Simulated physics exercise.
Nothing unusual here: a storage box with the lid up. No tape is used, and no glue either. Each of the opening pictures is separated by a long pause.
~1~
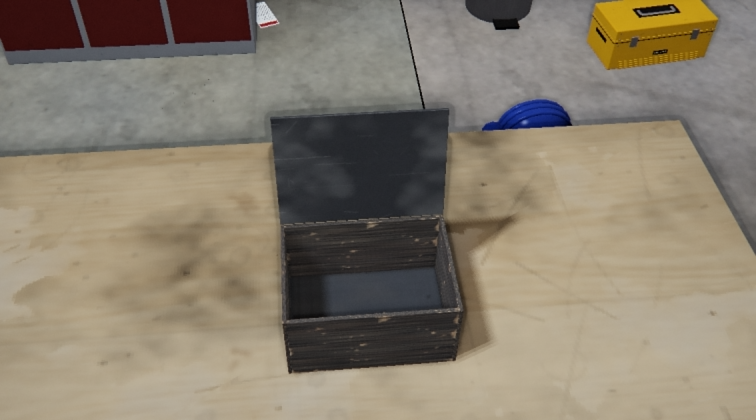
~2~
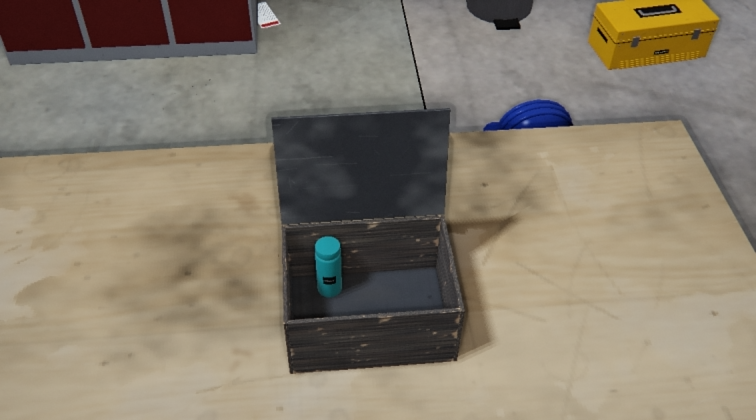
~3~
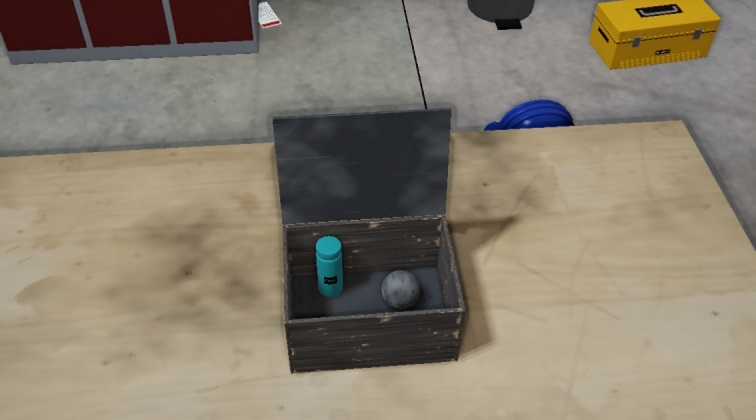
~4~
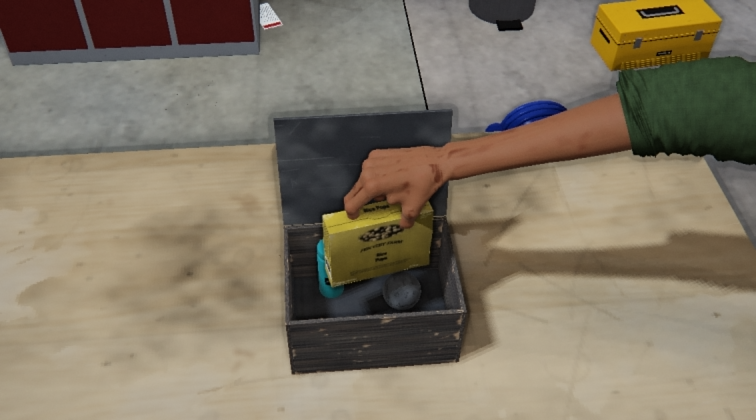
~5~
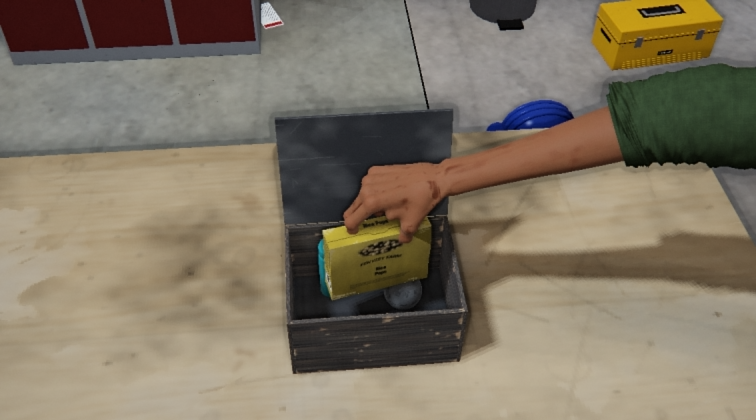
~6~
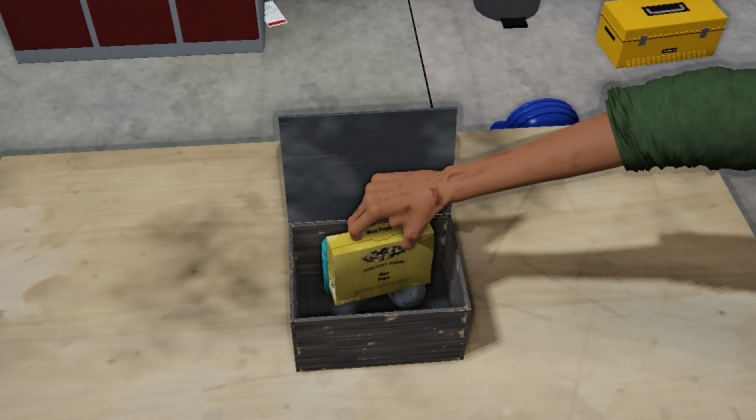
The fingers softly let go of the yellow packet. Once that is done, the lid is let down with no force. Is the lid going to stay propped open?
My guess is the lid remains aloft.
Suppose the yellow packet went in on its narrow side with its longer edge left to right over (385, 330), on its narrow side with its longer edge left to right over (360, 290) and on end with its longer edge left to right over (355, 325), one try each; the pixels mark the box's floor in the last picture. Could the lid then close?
Try 1: Lid goes down; try 2: Lid goes down; try 3: Lid stays raised.
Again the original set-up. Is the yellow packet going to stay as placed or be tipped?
Result: The yellow packet leans over.
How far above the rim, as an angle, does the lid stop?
Angle: About 30°.
Then, 0.50 s on from there, yellow packet turned 60° from how it was put near (354, 268); grey ball shifted about its own width.
Then, 1.30 s on from there, lid 83° above the rim; yellow packet on its side near (335, 280); grey ball shifted about its own width.
Then, 1.70 s on from there, lid 46° above the rim; yellow packet on its side near (335, 280); grey ball shifted about its own width.
In the end, lid 28° above the rim; toppled in the box, yellow packet; moved from the start, grey ball; turquoise shaker unmoved. At the end, from the last picture's camera, yellow packet near (335, 280).
